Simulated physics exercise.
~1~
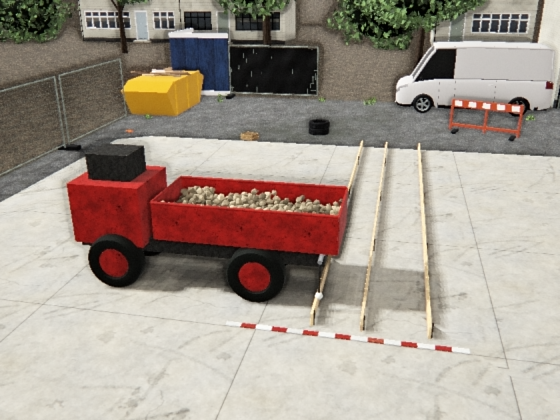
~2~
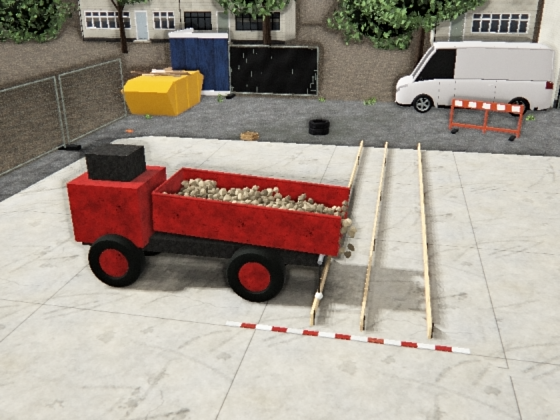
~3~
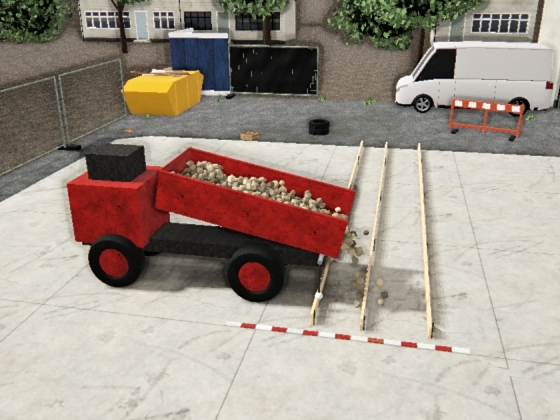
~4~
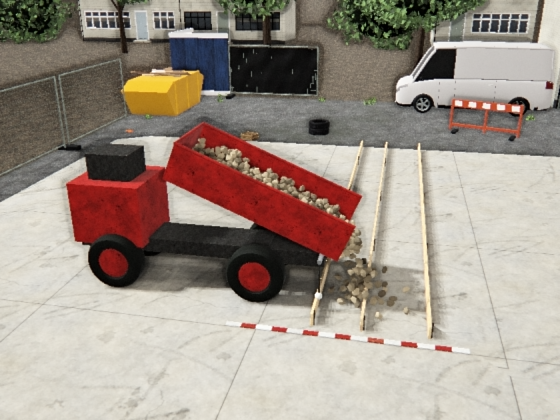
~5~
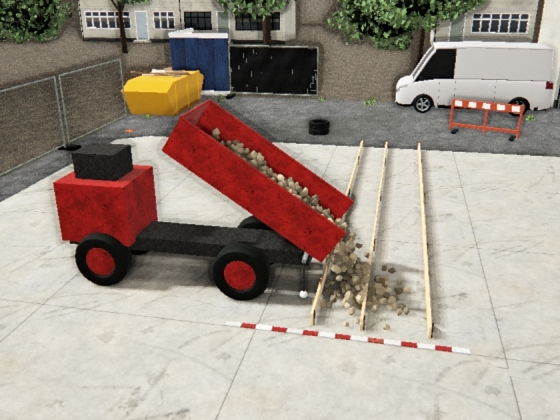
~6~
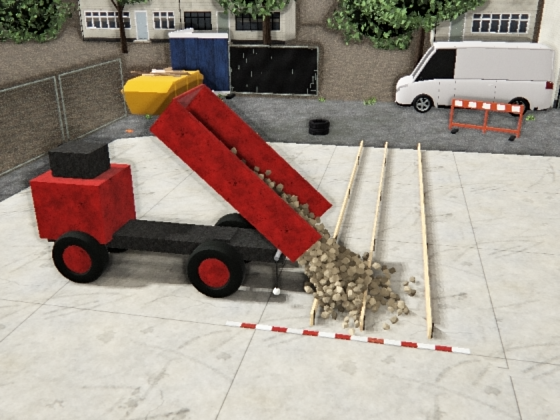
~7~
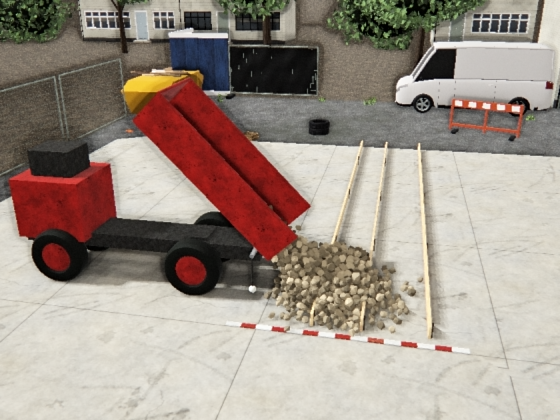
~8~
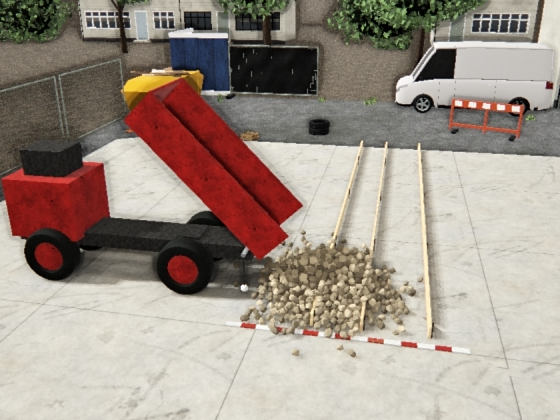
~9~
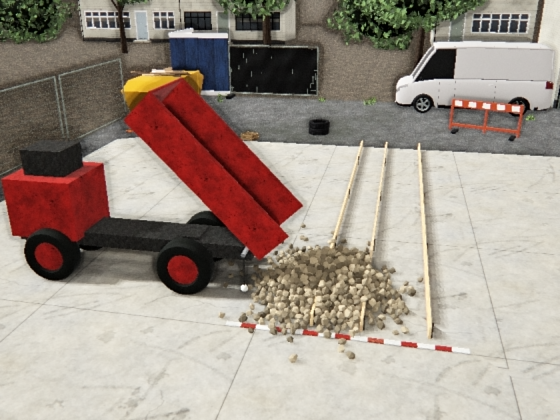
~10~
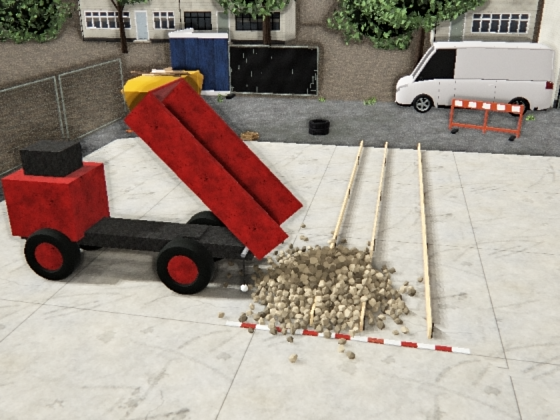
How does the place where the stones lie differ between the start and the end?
At the start the stones lie in the body of the red truck. At the end they are in a heap on the ground behind it, spread around the left and middle planks.
A red truck tips its body, rolls left and leaves stones heaped over two planks.
